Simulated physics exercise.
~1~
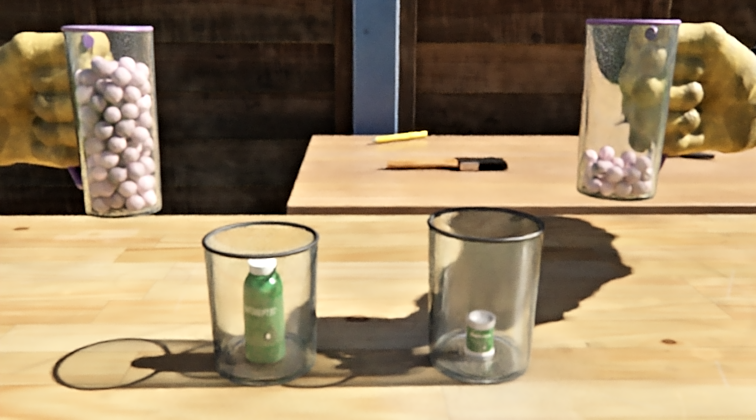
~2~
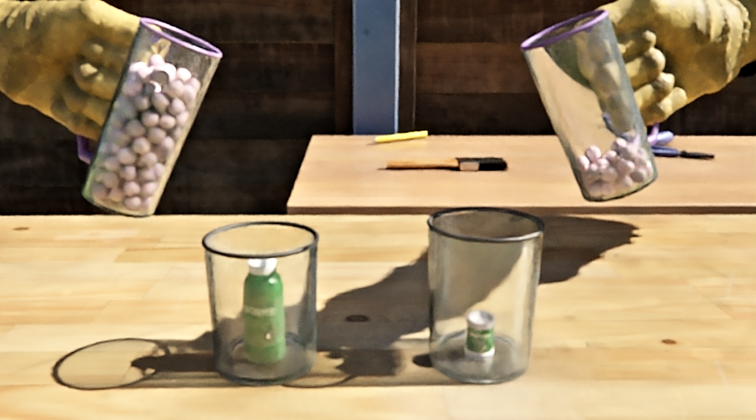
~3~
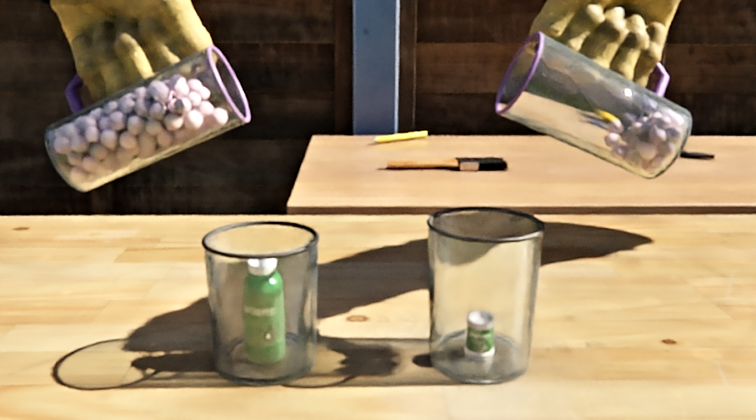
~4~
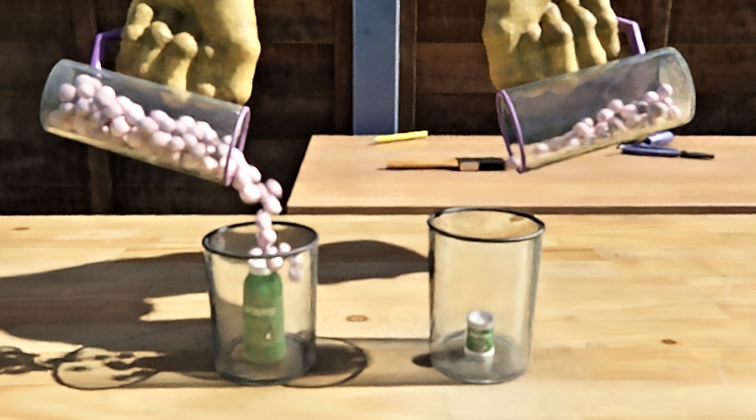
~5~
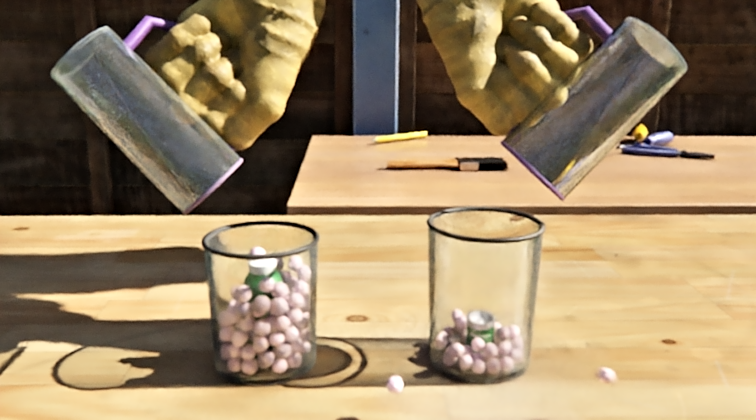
Gloved hands tipping two cups of pale pink balls into clear containers, leaving both green bottles showing and two balls on the table.
